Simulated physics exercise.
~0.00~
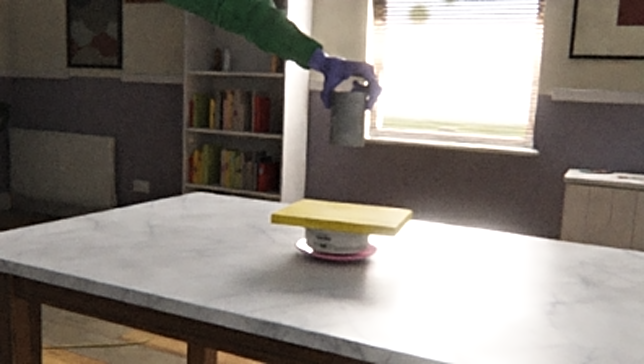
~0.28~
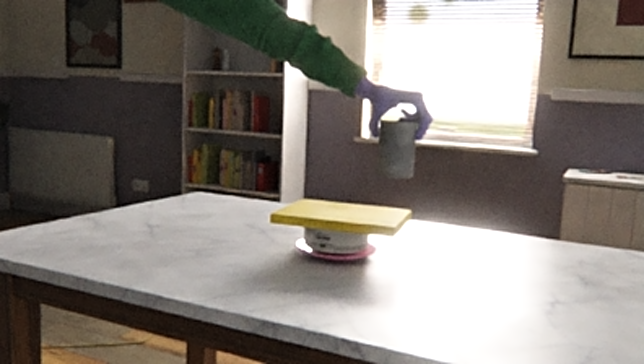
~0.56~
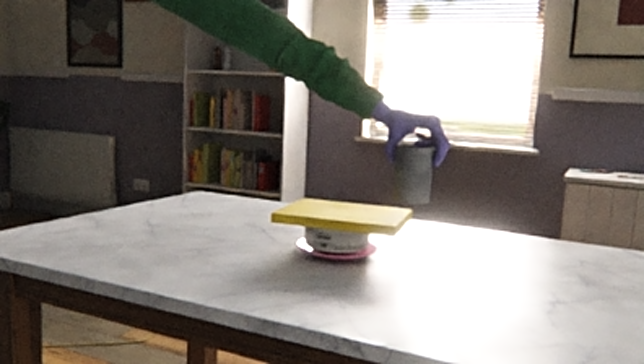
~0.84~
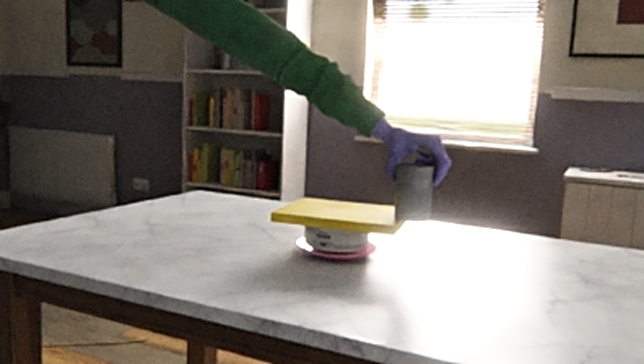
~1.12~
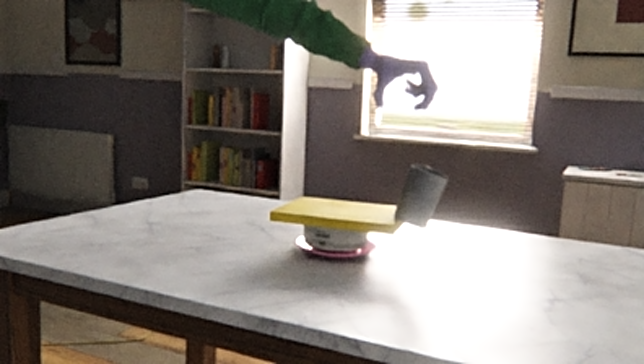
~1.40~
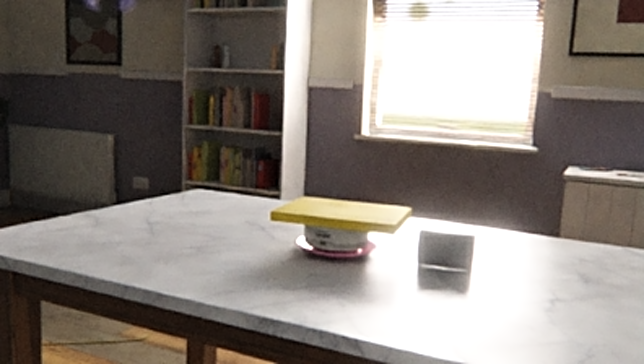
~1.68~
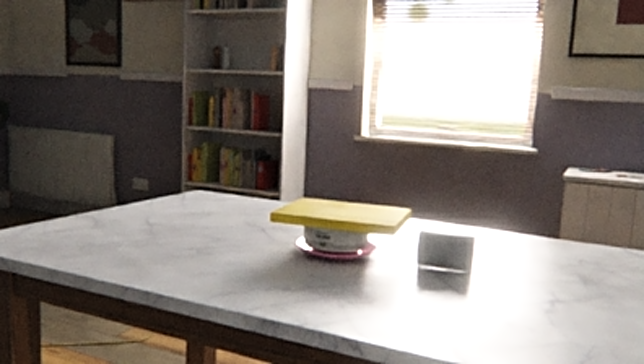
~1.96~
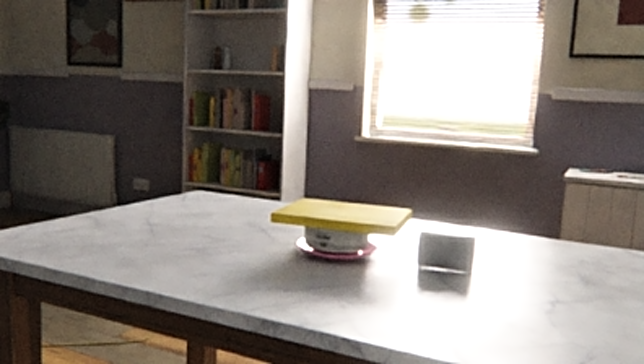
On a marble-patterned table near a bright window, a gloved hand lowered a grey cup to the right edge of a yellow board stacked on a white tub and pink plate, then let go; the cup tipped off and ended on its side, the stack still standing.
